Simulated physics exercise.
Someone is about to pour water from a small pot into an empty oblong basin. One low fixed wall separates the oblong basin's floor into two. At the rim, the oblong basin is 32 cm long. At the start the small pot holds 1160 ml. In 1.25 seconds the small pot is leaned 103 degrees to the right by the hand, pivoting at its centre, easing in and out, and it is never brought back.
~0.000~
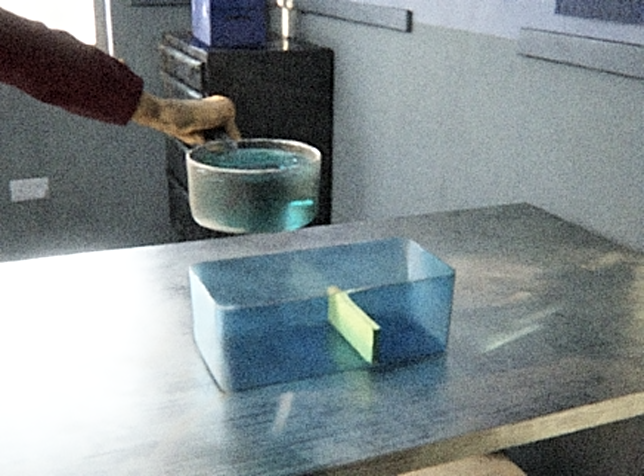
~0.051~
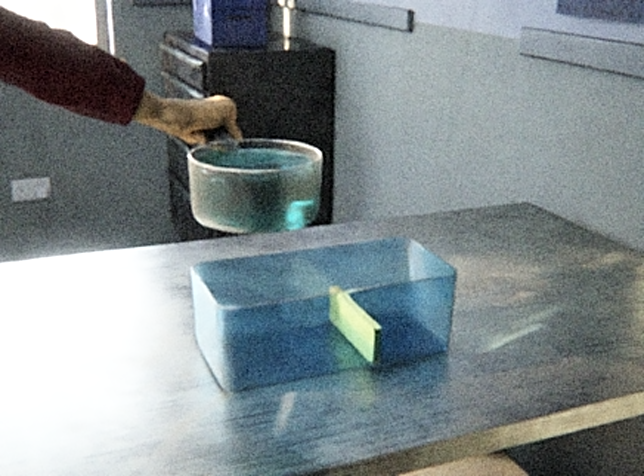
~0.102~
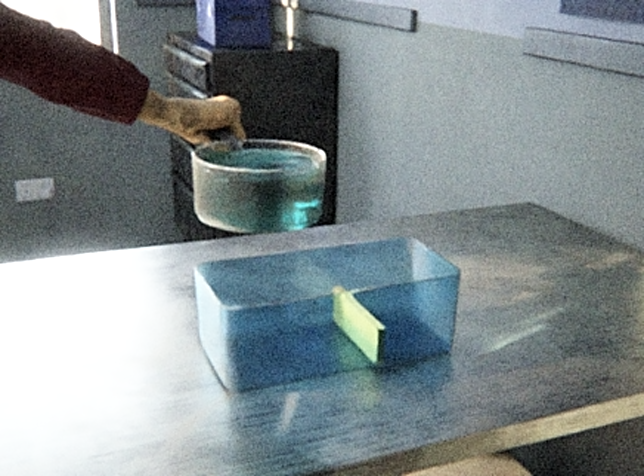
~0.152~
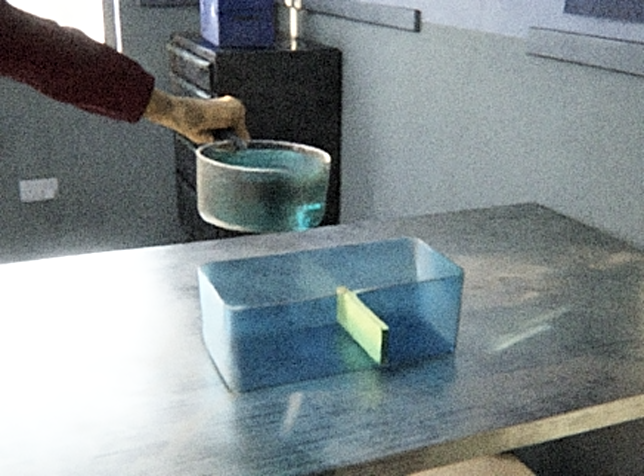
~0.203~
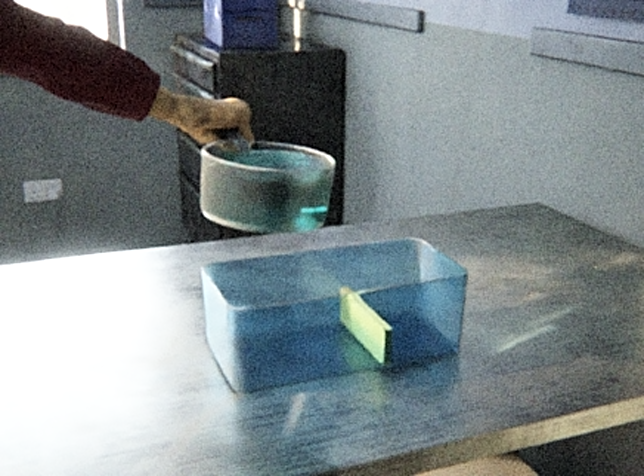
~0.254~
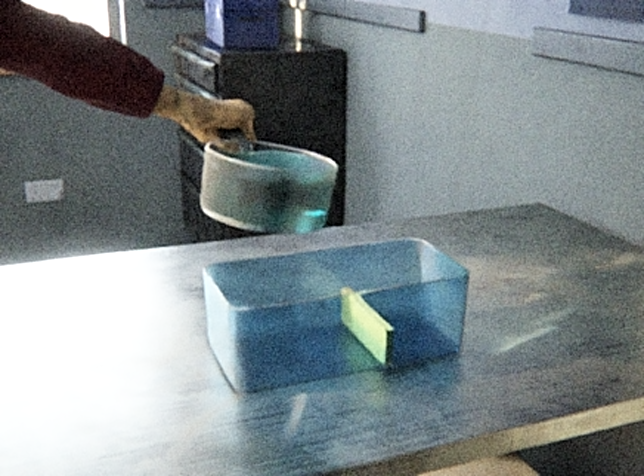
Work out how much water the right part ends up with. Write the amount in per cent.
I would put it at 57 per cent.
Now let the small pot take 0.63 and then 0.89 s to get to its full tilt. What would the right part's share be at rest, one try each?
Around 35 per cent first, around 40 per cent next.
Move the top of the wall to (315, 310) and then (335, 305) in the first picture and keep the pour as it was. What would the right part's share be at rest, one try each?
Try 1: 85 %; try 2: 70 %.
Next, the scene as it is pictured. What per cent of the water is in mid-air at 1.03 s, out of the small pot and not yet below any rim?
It comes to some 7 percent of the total.
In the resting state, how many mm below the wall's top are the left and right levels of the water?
Looks like roughly 34 mm on the left and roughly 10 mm on the right.
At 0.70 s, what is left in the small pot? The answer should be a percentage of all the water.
Portion remaining: Approx. 56 per cent.
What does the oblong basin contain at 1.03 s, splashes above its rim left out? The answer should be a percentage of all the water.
I'd put it at roughly 82 per cent.
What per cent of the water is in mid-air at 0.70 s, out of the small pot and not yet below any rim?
At that moment, about 28 percent.
By 0.70 s the tilt is 62° and 56 per cent is still to pour, 3 is left of the wall and 13 right of it.
By 1.03 s the tilt is 95° and 11 per cent is still to pour, 25 is left of the wall and 57 right of it.
By 1.38 s the tilt is 103° and 1 per cent is still to pour, 42 is left of the wall and 57 right of it.
By 1.75 s the tilt is 103° and 0 per cent is still to pour, 43 is left of the wall and 57 right of it.
At rest 43 per cent lies left of the wall, 57 right of it and 0 outside.
